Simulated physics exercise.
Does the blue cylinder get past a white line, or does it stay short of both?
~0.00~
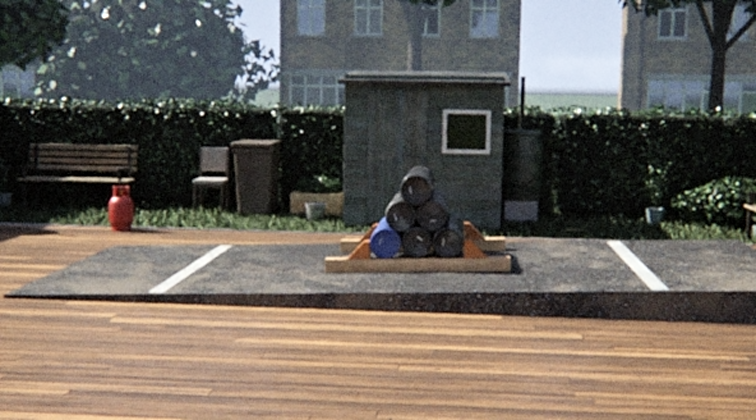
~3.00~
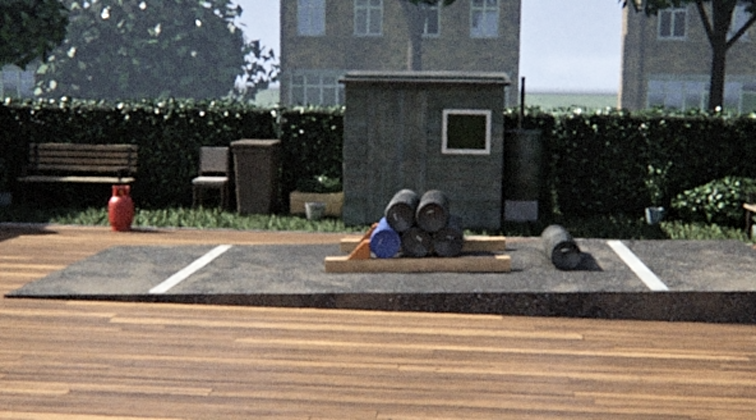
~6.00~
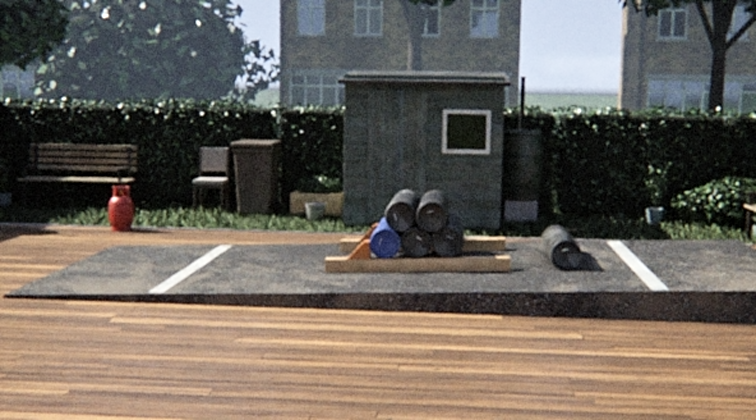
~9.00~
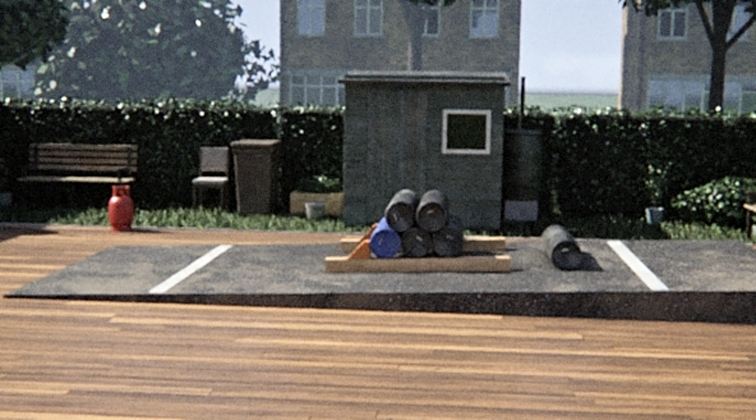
The blue cylinder stays short of both lines. It is still at the lower left of the stack on the timber bearers.
Stack of cylinders losing its right chock, one dark cylinder ending up on the gravel short of the right white line.
